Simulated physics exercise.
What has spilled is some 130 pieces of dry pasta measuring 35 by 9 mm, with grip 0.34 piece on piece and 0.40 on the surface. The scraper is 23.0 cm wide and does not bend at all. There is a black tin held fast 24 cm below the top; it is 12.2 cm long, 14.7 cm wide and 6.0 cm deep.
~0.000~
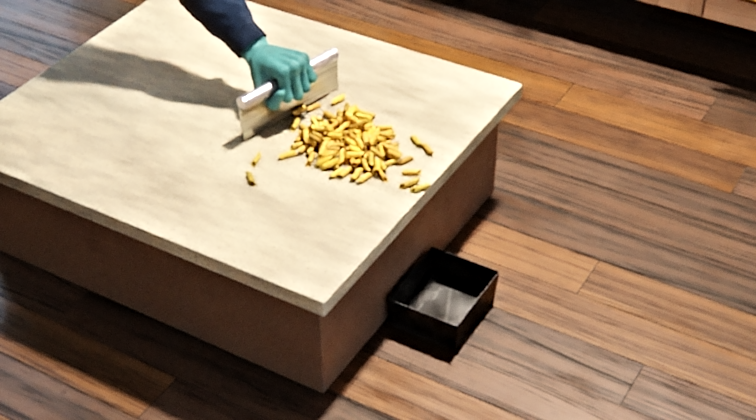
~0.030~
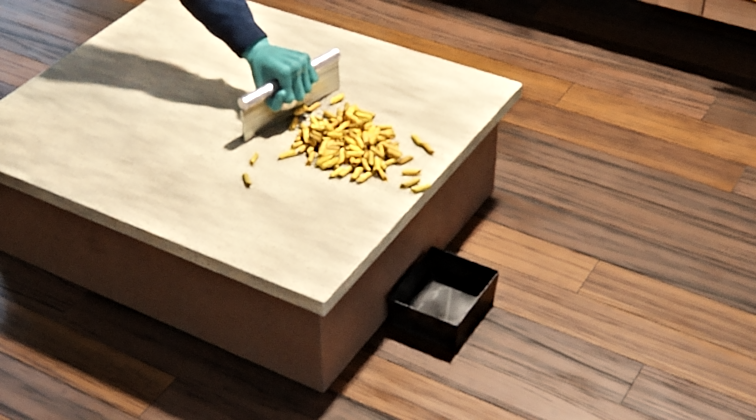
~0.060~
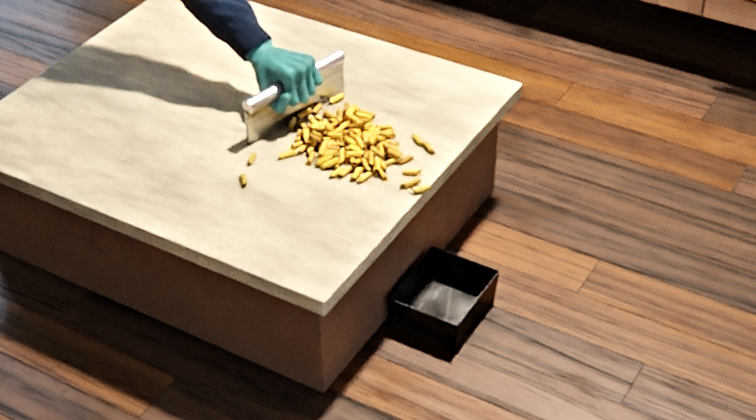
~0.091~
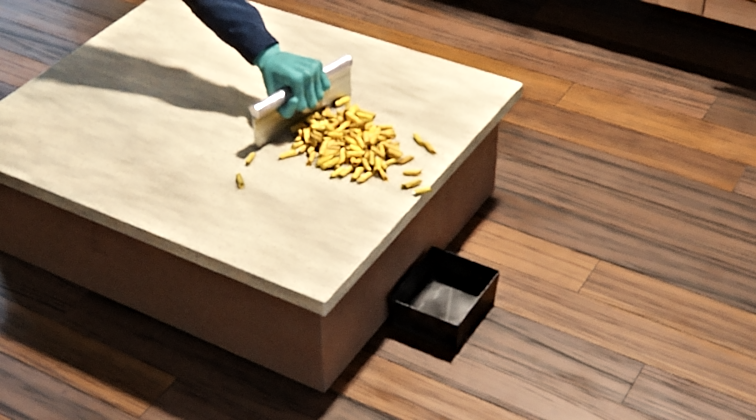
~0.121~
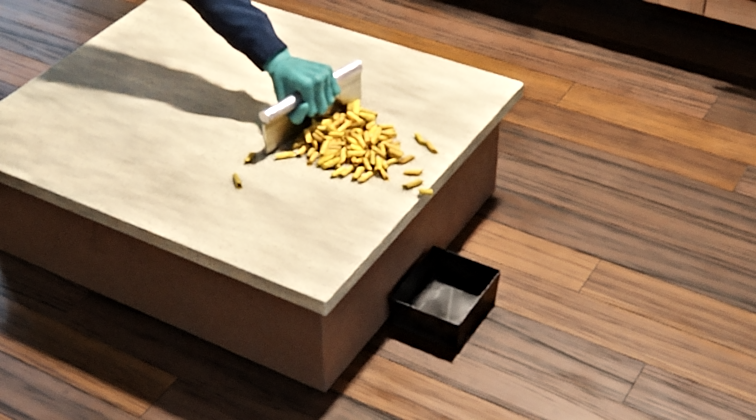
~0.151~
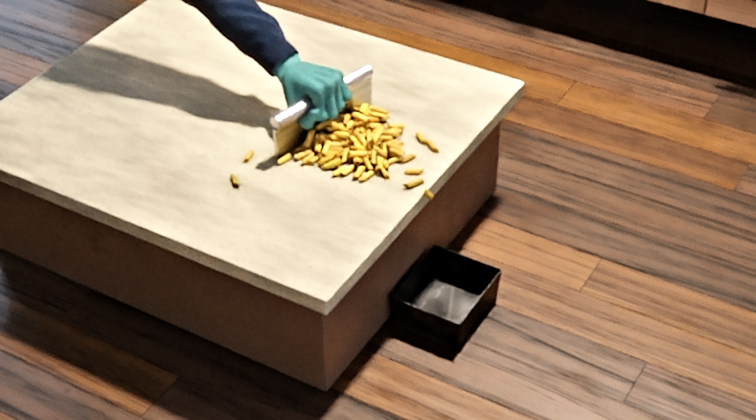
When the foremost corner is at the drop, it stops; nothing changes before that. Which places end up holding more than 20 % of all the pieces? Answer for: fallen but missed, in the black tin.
Fallen but missed: Yes; black tin: No.
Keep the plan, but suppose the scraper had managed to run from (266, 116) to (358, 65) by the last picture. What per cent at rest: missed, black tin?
Missed 35 percent; black tin 20 percent.
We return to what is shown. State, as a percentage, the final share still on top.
Around 0 in a hundred.
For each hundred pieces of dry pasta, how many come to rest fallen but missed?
Roughly 85 per cent.
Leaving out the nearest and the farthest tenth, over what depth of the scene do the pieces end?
That comes to about 28 cm.
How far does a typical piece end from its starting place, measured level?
Estimate: Close to 40 cm.
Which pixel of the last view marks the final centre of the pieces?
Centre at rest: Roughly (518, 355).
After 0.33 s, scraper 24 cm from its start, spill 21 cm wide; still on top 100 %.
After 0.50 s, scraper 30 cm from its start, spill 24 cm wide; off the edge, not caught 75 %, still on top 20 %.
After 0.65 s, scraper 30 cm from its start, spill 30 cm wide; black tin 15 %, off the edge, not caught 85 %, still on top 5 %.
At rest (2.4 s), black tin 15 %, fallen but missed 85 %, still on top 0 %.
